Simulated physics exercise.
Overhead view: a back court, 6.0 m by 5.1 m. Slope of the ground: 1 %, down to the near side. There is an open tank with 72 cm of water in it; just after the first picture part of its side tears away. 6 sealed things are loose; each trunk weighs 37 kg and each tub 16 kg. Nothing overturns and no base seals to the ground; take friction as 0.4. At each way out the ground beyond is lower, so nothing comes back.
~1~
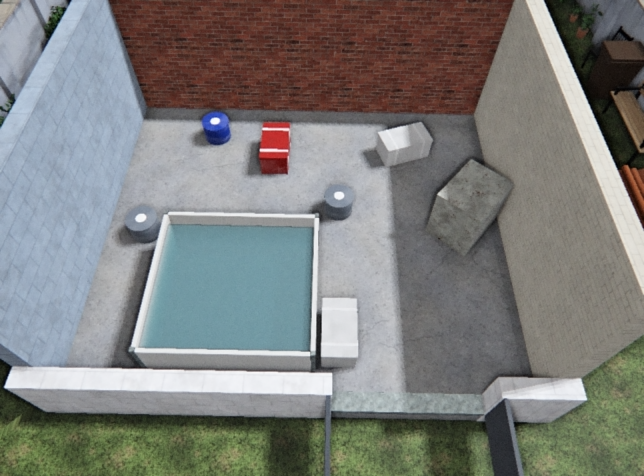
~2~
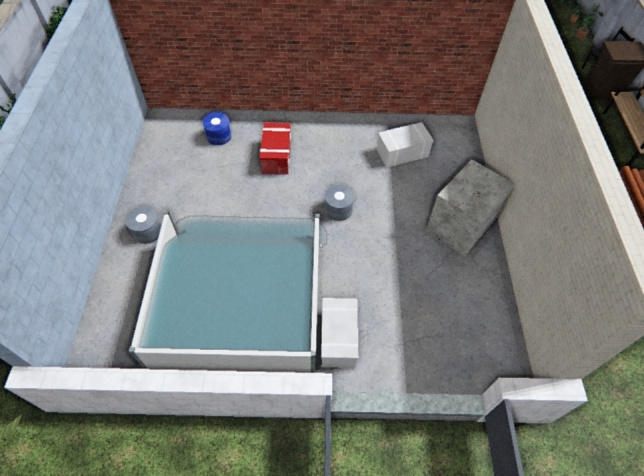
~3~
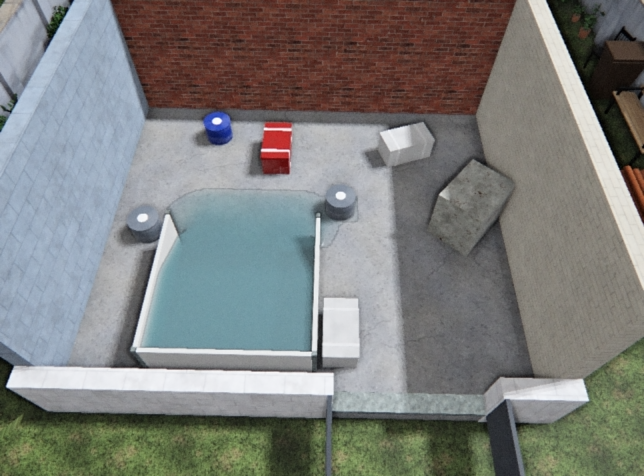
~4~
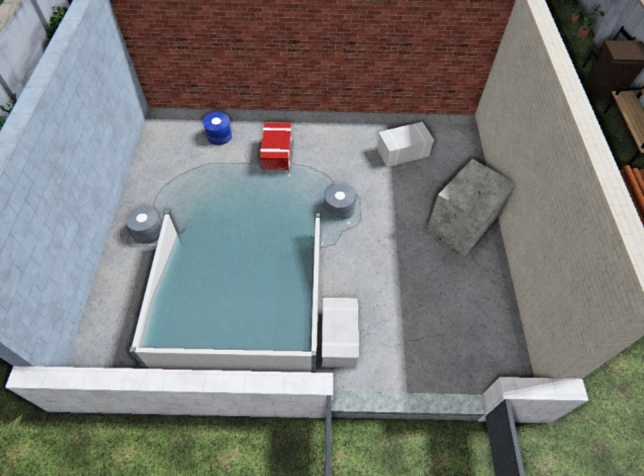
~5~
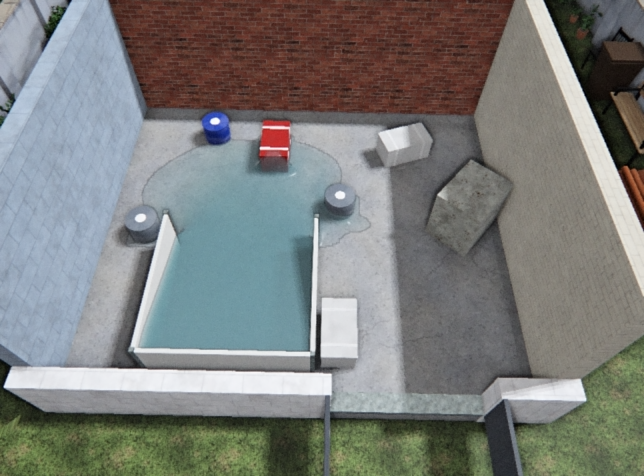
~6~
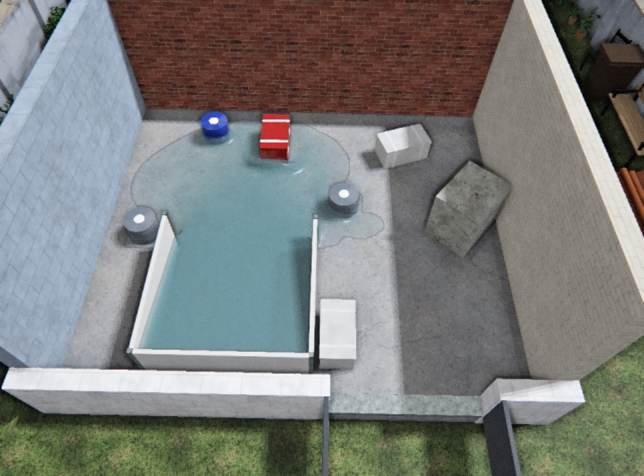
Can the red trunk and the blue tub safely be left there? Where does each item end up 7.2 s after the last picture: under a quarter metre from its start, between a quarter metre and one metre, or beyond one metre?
Red trunk: Beyond one metre; blue tub: Beyond one metre.
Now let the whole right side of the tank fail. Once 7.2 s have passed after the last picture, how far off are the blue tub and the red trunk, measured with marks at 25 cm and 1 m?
The blue tub remains where it was; the red trunk remains where it was.
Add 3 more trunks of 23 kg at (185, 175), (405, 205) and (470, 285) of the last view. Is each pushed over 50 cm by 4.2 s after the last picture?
Going one by one: Too far, too far, not far enough.
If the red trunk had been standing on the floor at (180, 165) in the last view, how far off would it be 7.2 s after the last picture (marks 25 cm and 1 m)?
Outcome: It is taken a long way.
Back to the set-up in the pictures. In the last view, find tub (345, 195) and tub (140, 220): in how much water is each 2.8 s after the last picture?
Roughly 6 and 7 cm.
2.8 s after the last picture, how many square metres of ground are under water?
Wet area: Approx. 23 m2.
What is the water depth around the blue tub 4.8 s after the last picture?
I'd put it at about 21 cm.
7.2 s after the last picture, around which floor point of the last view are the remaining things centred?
Around (301, 313).
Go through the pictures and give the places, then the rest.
The red trunk at (275, 140) rests on the ground; the blue tub at (215, 121), on the bottom; water covers 3.8 m2; 0 of 6 have shifted, in the first picture.
The red trunk at (275, 140) rests on the ground; the blue tub at (216, 122), on the bottom; water covers 4.9 m2; 0 of 6 have shifted, in the second picture.
The red trunk at (277, 140) rests on the ground; the blue tub at (217, 121), on the bottom; water covers 6.4 m2; 0 of 6 have shifted, in the third picture.
The red trunk at (276, 140) rests on the ground; the blue tub at (216, 121) rests on the ground; 8.0 m2 under water; 0 of 6 have shifted, in the fourth picture.
The red trunk at (275, 138) rests on the ground, 5 cm from its start; the blue tub at (215, 121) rests on the ground; 9.7 m2 under water; 0 of 6 have shifted, in the fifth picture.
The red trunk at (275, 131) rests on the ground, 23 cm from its start; the blue tub at (214, 121) rests on the ground, 4 cm from its start; water covers 11.4 m2; 2 of 6 have shifted, in the sixth picture.
Then, 0.9 s after the last picture the red trunk is near (284, 107), 0.7 m from its start, afloat; the blue tub is near (181, 98), 0.7 m from its start, afloat; 0 of 6 are out; 2 afloat.
Then, 2.8 s after the last picture the red trunk is near (313, 142), 0.6 m from its start, afloat; the blue tub is near (148, 200), 1.9 m from its start, afloat; 0 of 6 are out; 3 afloat.
Then, 4.8 s after the last picture the red trunk is near (376, 182), 1.8 m from its start, afloat; the blue tub is near (104, 313), 3.7 m from its start, afloat; 0 of 6 are out; 3 afloat.
Then, 7.2 s after the last picture the red trunk is near (348, 257), 2.5 m from its start, afloat; the blue tub is near (145, 263), 2.9 m from its start, afloat; 0 of 6 are out; 3 afloat.
